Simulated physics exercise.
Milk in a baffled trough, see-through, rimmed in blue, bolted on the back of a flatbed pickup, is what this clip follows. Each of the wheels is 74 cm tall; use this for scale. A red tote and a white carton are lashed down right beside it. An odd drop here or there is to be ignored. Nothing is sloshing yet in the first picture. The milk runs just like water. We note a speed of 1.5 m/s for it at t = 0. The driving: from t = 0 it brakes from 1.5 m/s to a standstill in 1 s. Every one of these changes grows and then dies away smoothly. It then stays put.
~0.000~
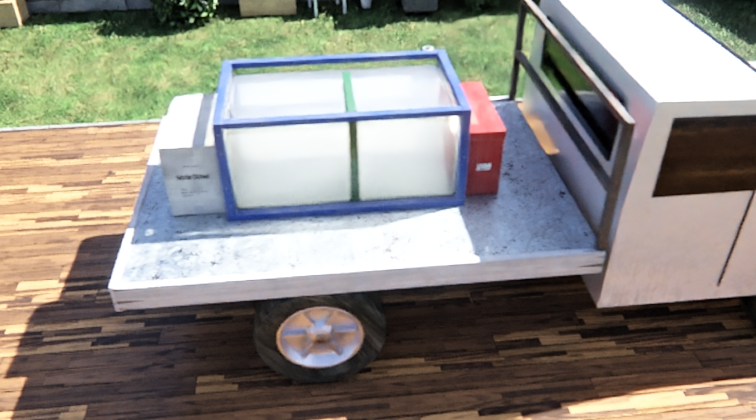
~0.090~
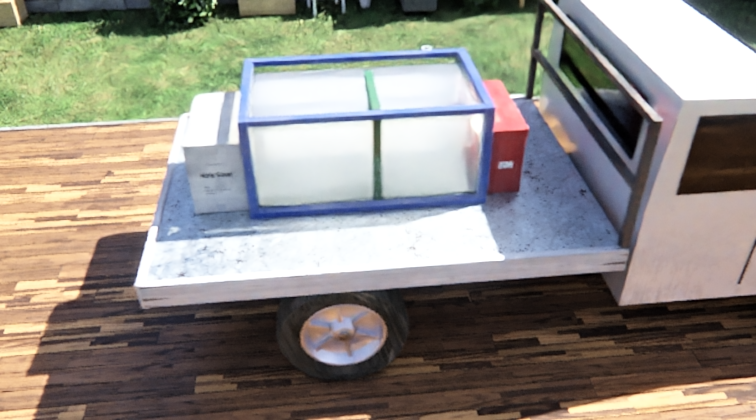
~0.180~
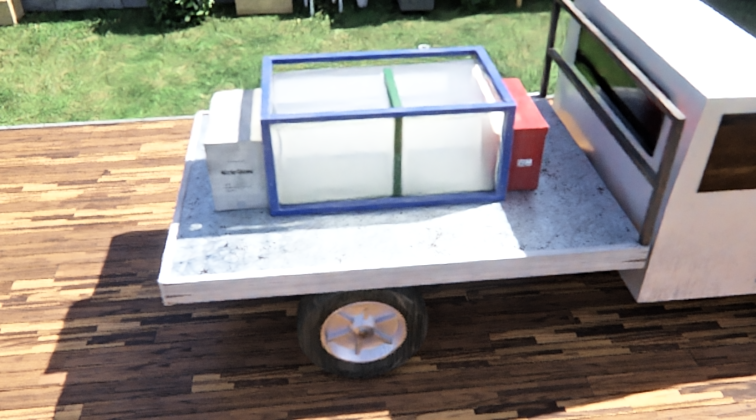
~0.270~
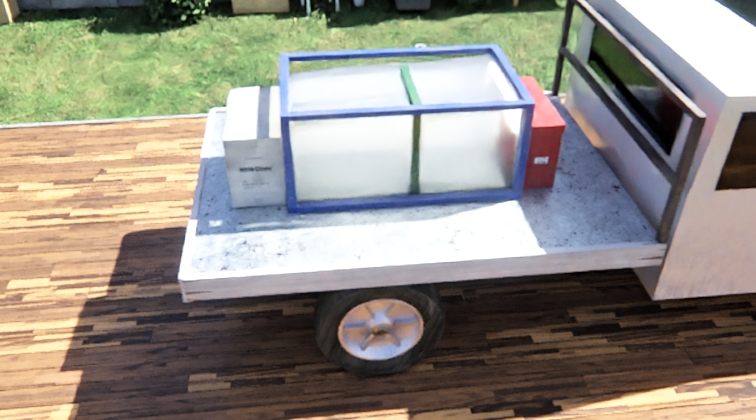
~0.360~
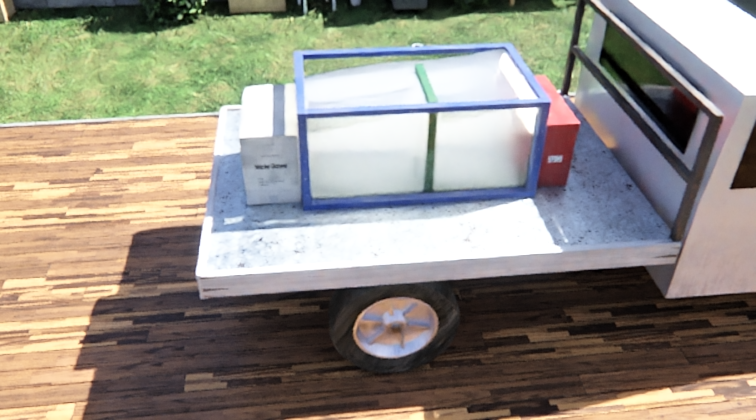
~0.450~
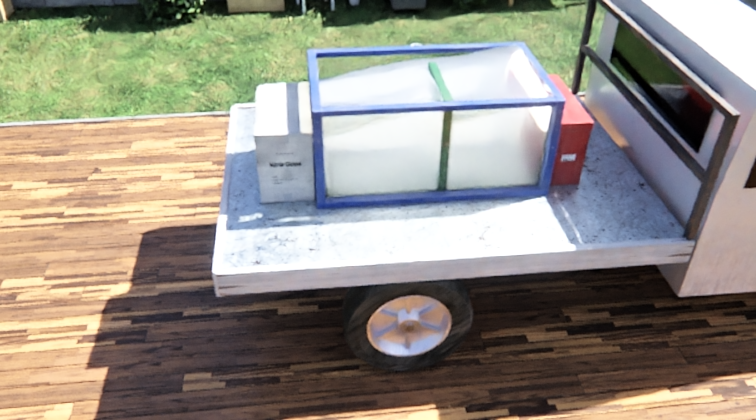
On a wooden deck beside grass, a flatbed truck moving right as milky liquid in a blue-rimmed clear trough heaps towards the cab.
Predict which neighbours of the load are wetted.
As for the red tote, it gets hit, and the white carton goes untouched.
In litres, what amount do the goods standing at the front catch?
It catches some 10 L.
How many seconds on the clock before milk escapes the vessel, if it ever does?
Around 0.9 s.
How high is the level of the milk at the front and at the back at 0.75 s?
Roughly 64 cm in front and 36 cm behind.
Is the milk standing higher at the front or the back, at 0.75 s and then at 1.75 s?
At the front, then the back.
Then, 0.75 s in, it stands 35 cm high behind and 63 cm in front; all of it is still inside.
Then, 1.25 s in, it stands 46 cm high behind and 55 cm in front; 3 per cent has gone over the front.
Then, 1.75 s in, it stands 52 cm high behind and 46 cm in front; 4 per cent has gone over the front.
Then, 3.98 s in, 4 per cent has gone over the front; the red tote has caught 10 litres and the white carton nothing.
